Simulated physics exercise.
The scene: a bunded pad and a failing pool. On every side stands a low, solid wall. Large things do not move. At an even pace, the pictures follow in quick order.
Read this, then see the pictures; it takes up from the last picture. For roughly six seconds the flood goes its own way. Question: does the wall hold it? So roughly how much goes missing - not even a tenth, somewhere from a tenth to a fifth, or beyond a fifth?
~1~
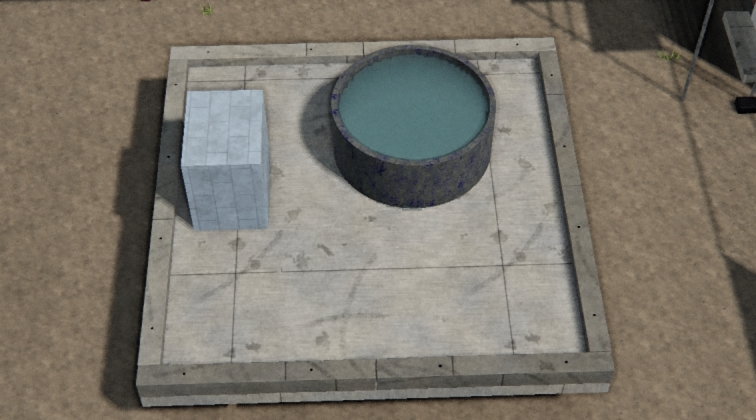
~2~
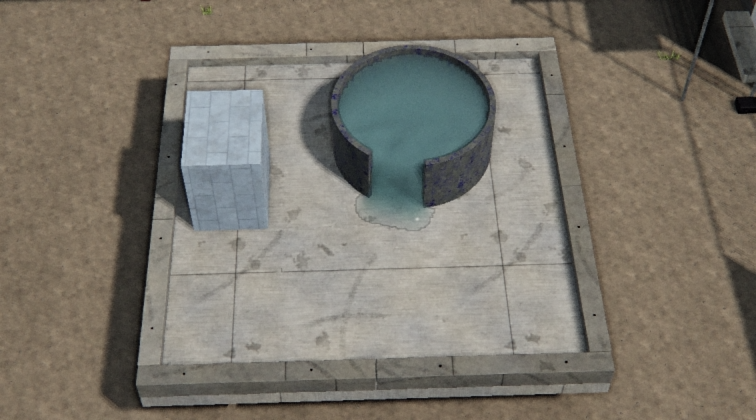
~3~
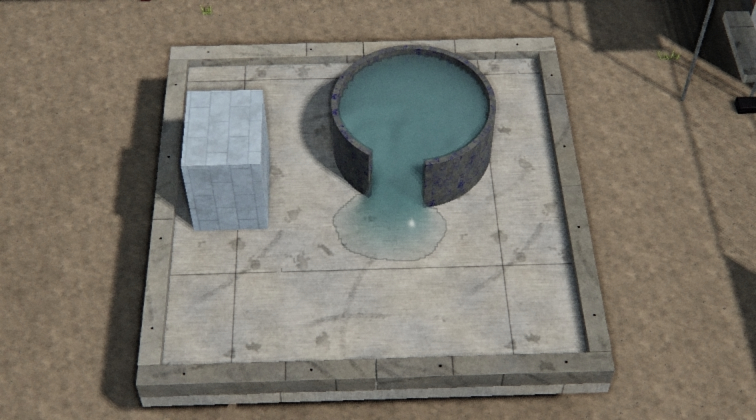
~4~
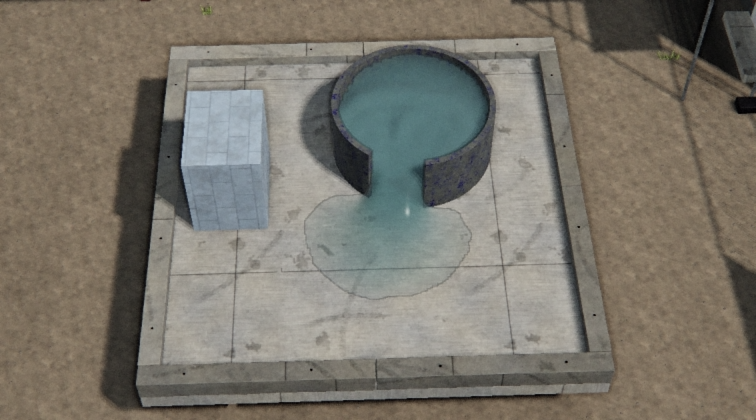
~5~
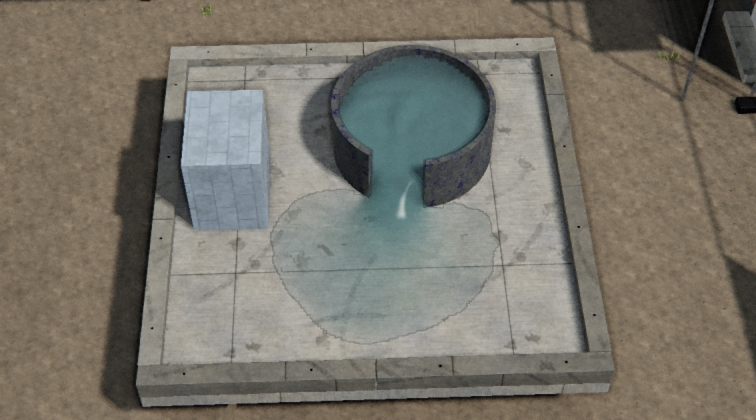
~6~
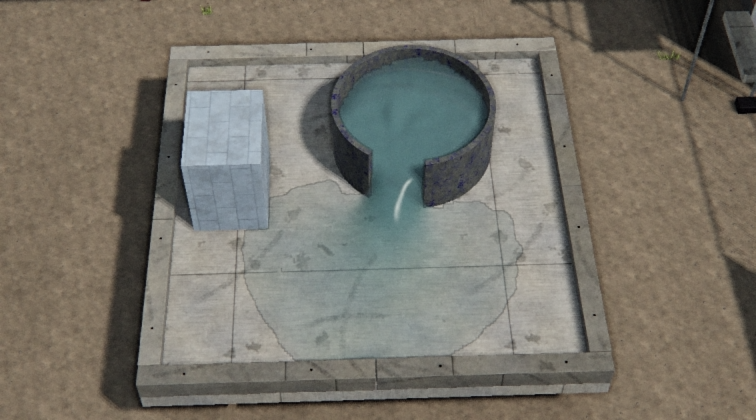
The water that escapes is between one tenth and one fifth.
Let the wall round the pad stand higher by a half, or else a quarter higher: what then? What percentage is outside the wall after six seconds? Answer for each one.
In the first case about 4 in a hundred, in the second about 8 in a hundred.
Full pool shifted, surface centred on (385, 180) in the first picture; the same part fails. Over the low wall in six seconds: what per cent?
I'd put it near 28 in a hundred.
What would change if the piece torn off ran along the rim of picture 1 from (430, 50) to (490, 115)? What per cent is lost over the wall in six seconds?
Close to 46 percent, I'd say.
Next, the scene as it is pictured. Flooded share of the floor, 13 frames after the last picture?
That works out at 55 %.
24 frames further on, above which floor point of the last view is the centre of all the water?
The water centres close to (370, 227).
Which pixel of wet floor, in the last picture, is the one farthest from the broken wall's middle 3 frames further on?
My estimate: Roughly (198, 369).
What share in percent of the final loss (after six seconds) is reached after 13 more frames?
My reading is near 60 per cent.
A moment on, water covers 35 % of the floor; the low wall has let 0 % over.
Next, water covers 40 % of the floor; the low wall has let 0 % over.
Then, water covers 45 % of the floor; the low wall has let 9 % over.
Later, water covers 55 % of the floor; the low wall has let 14 % over.
In the end, water covers 70 % of the floor; the low wall has let 15 % over.
